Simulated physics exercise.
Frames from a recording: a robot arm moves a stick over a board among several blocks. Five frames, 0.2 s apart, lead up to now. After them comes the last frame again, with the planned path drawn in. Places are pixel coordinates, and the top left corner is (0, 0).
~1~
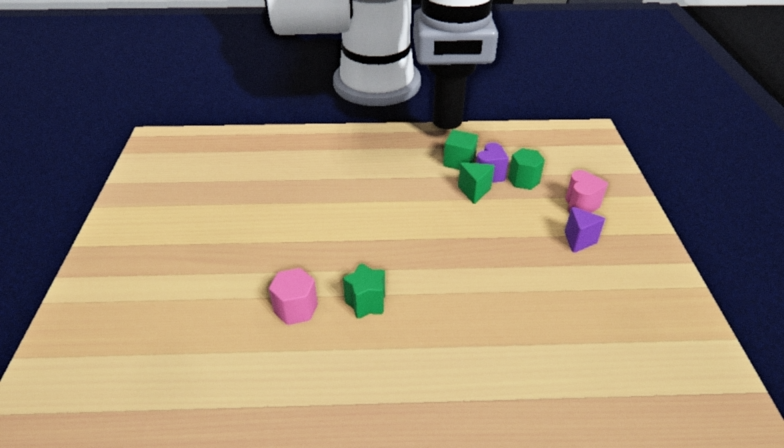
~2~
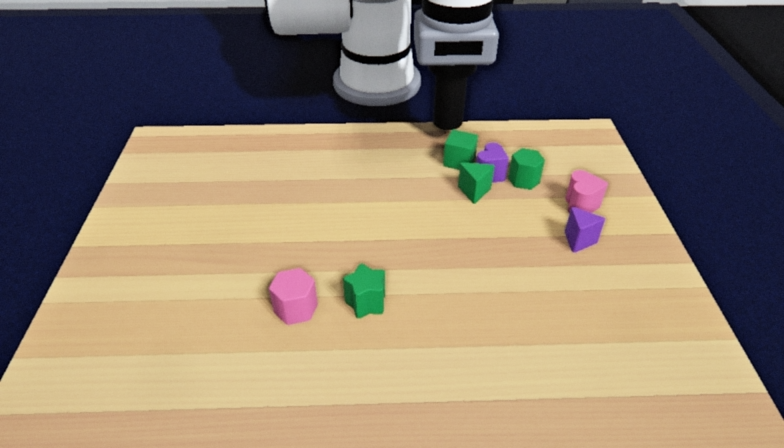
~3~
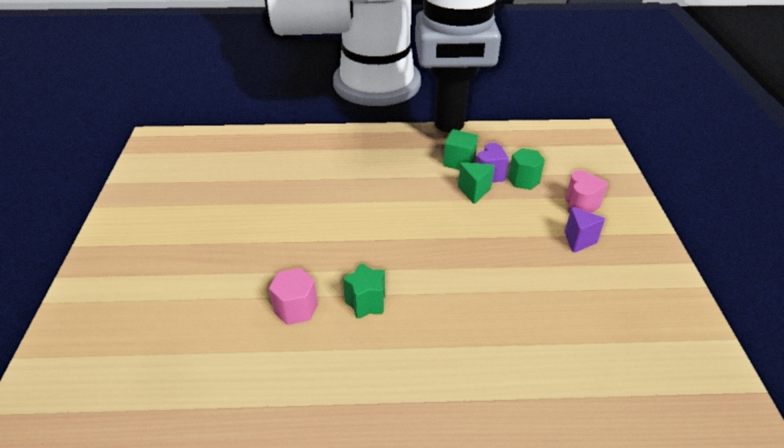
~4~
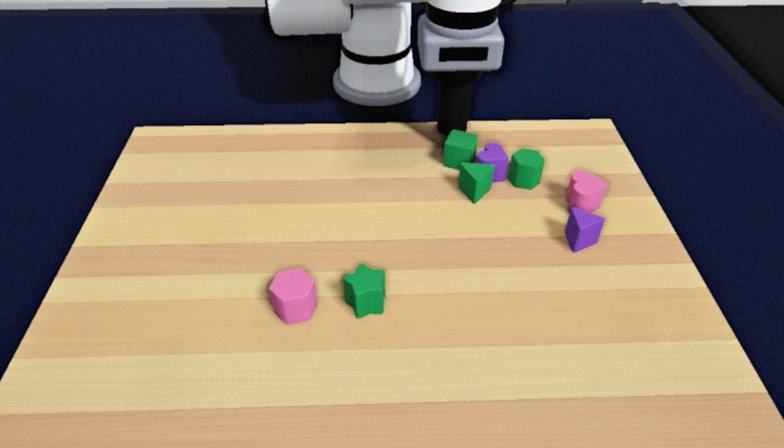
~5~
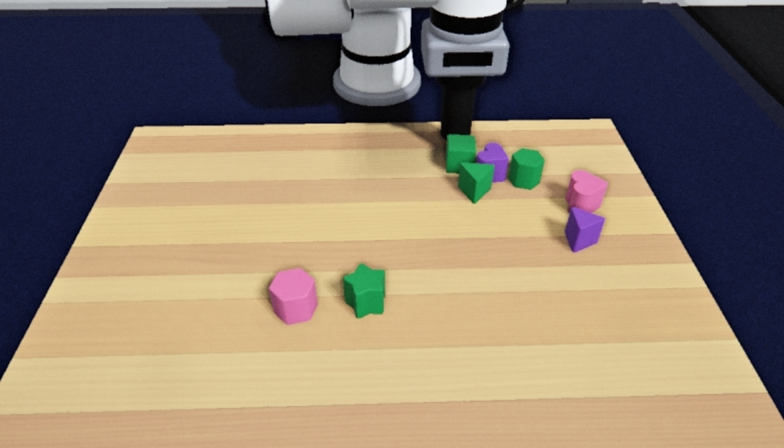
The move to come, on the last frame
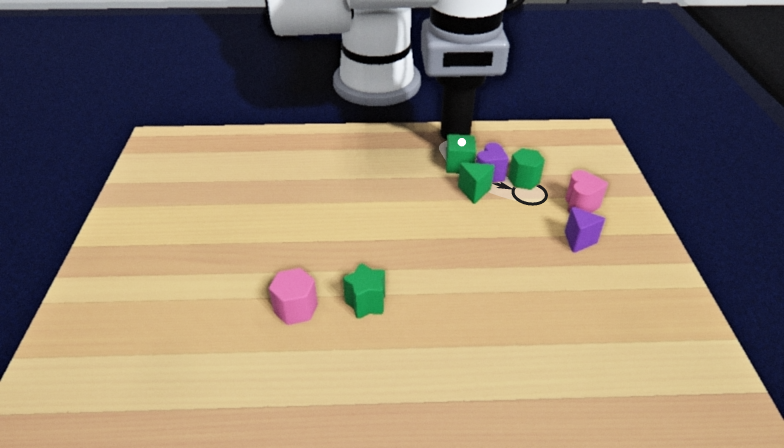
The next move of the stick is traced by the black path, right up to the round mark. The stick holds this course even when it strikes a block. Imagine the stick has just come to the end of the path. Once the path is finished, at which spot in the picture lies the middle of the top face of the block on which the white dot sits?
It comes to (475, 172).
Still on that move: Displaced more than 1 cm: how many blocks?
The answer will be at least three.
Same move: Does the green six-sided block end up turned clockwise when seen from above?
Final answer: No.
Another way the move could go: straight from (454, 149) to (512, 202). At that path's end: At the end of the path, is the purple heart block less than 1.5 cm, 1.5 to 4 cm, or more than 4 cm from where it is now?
Over 4 cm.
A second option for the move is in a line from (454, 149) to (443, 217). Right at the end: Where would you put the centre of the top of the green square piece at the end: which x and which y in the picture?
Pixel (479, 196).
Drawn move, from (454, 149) through (469, 167) and (495, 183) to (530, 193); the dot is on the green square piece.
What follows on the original path. One third of the way, stick (471, 153); green square piece (468, 162); green three-sided block (480, 178); purple heart block (498, 155), turned 15° anticlockwise.
Two thirds of the way, stick (497, 168); green square piece (475, 172), turned 30° clockwise; green three-sided block (478, 190); purple heart block (524, 169); green six-sided block (547, 160), turned 60° anticlockwise.
At the end, stick (533, 178); green square piece (475, 172), turned 30° clockwise; green three-sided block (478, 190); purple heart block (559, 182), turned 10° clockwise; green six-sided block (562, 161), turned 105° anticlockwise.
